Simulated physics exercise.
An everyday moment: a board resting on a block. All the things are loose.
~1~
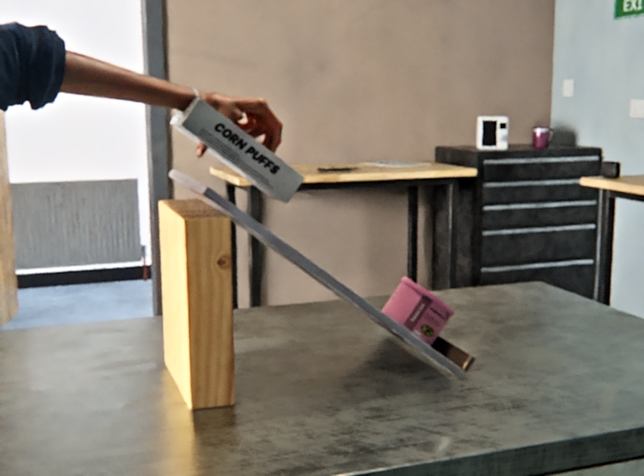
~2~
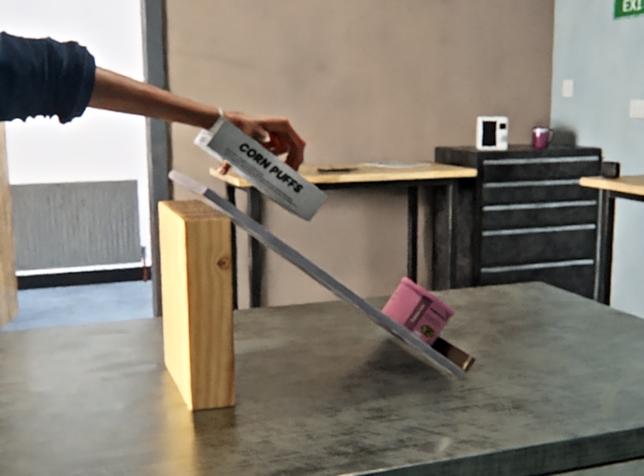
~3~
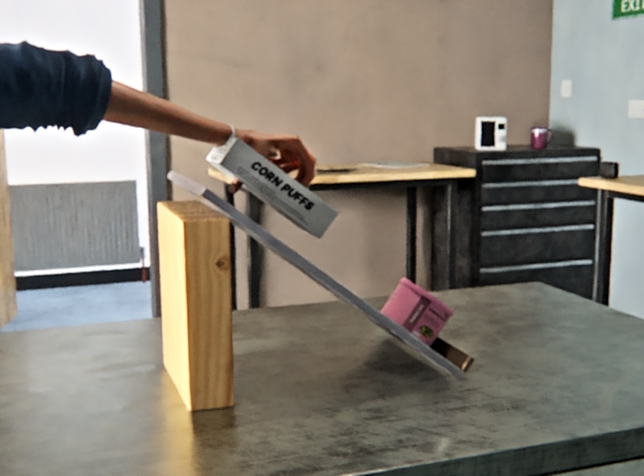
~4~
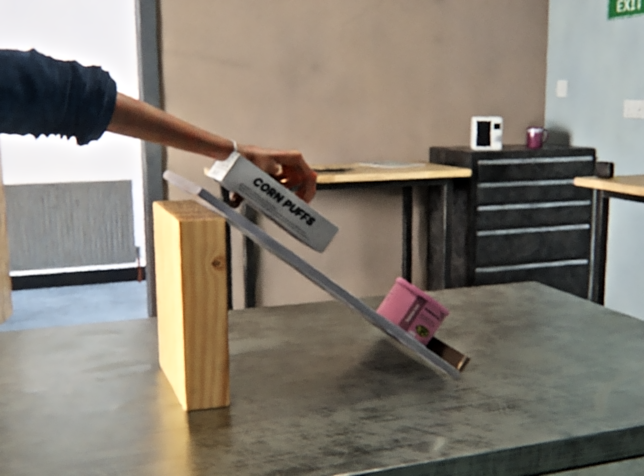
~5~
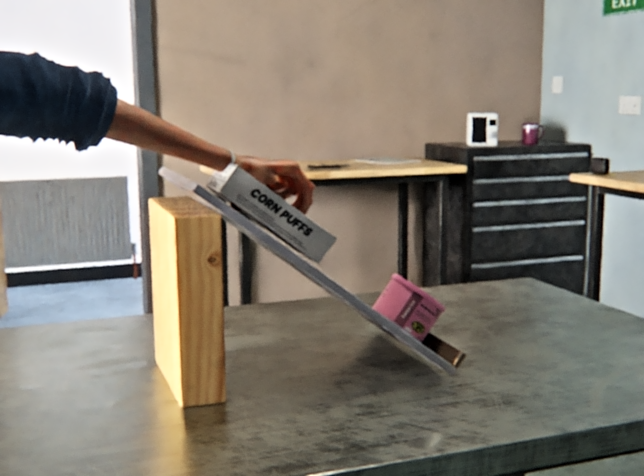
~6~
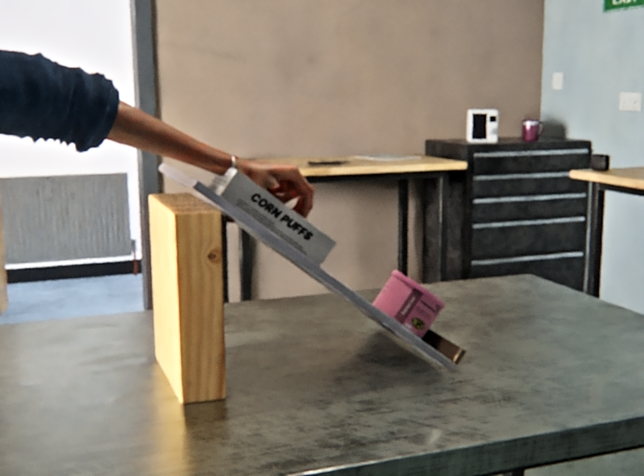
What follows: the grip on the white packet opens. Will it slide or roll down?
In the end the white packet slides or rolls down.
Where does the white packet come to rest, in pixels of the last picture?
Near (364, 288).
Then, 0.40 s later than the last frame, white packet moved about its own width near (330, 260).
Then, 2.20 s later than the last frame, white packet moved about its own width near (340, 270).
When it is over, off the board, white packet; pink tub as before. End places, in pixels of the last picture, white packet near (364, 288). The white packet runs down the board.
